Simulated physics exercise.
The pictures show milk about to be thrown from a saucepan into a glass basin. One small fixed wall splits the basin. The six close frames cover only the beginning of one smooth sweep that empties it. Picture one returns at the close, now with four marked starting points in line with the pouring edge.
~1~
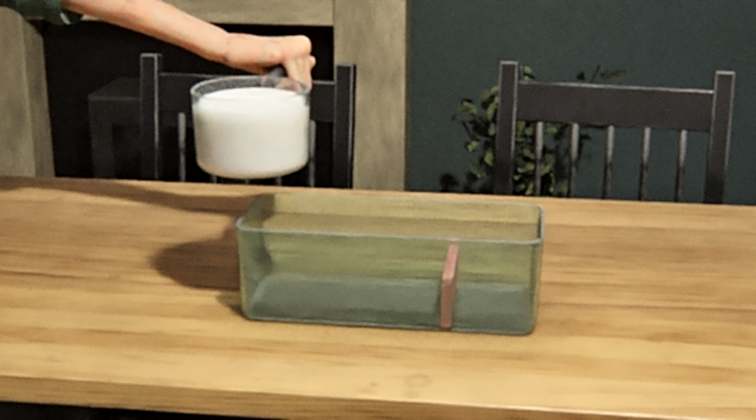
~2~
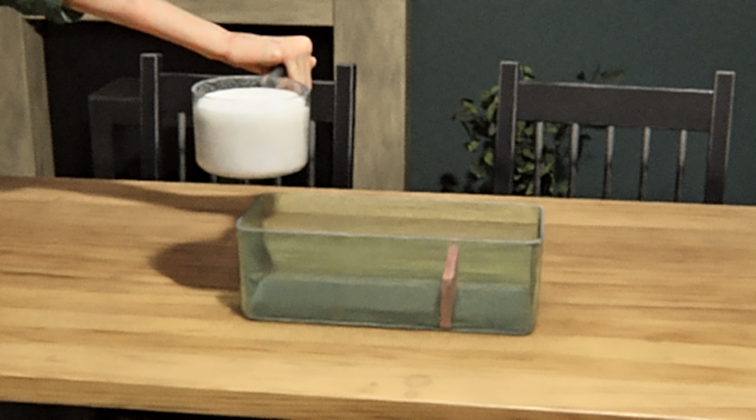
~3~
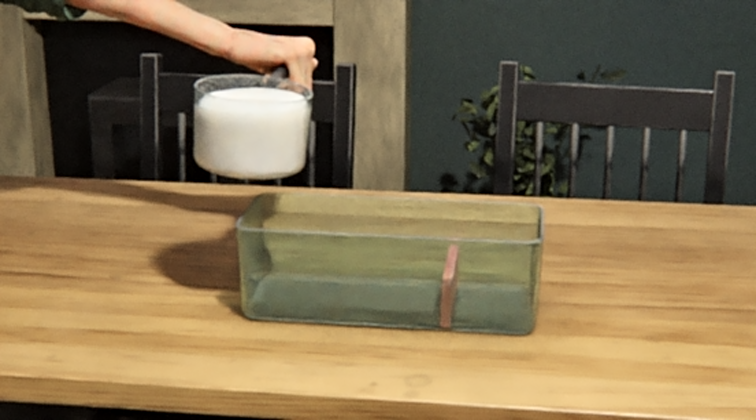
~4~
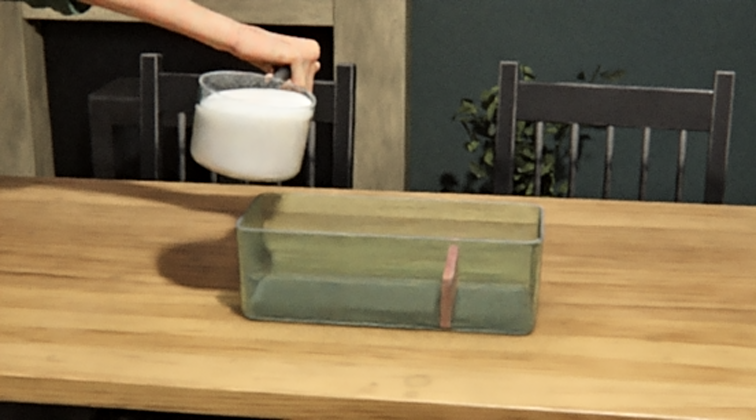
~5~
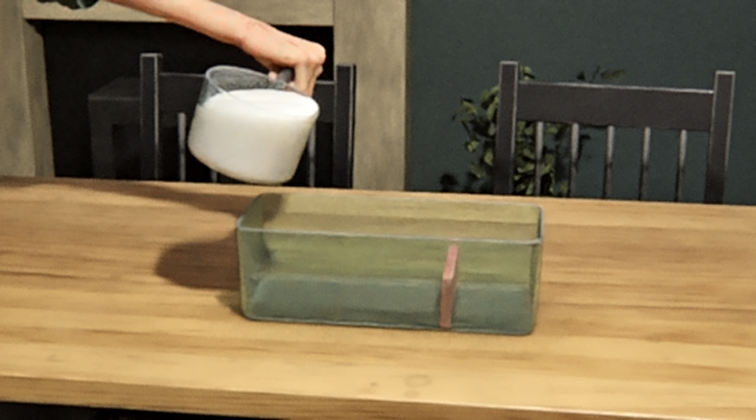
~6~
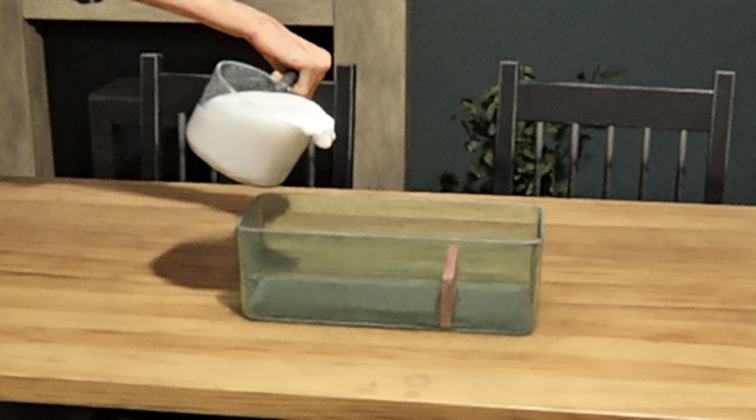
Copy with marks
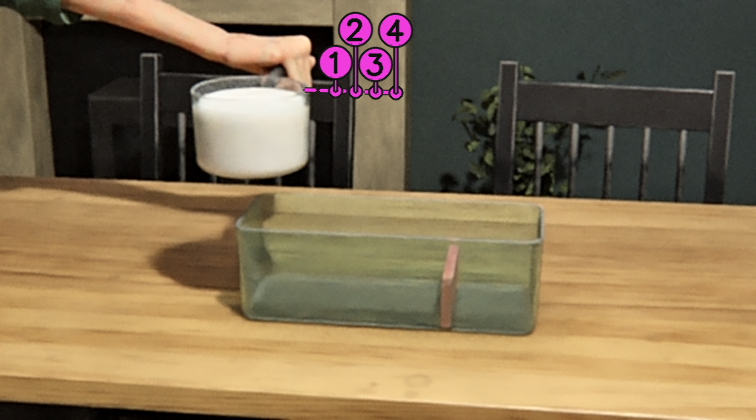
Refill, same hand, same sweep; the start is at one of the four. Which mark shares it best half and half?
The answer is place 4.
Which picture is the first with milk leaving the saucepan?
In picture 5.
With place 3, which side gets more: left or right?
The left one.
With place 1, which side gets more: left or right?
The left side.
In magenta, 1 at (335, 90); 2 at (355, 91); 3 at (375, 92); 4 at (395, 92).
With 1, about 93 % ends left of the wall and 7 % right of it.
With 2, about 96 % ends left of the wall and 3 % right of it.
With 3, about 80 % ends left of the wall and 19 % right of it.
With 4, about 51 % ends left of the wall and 48 % right of it.
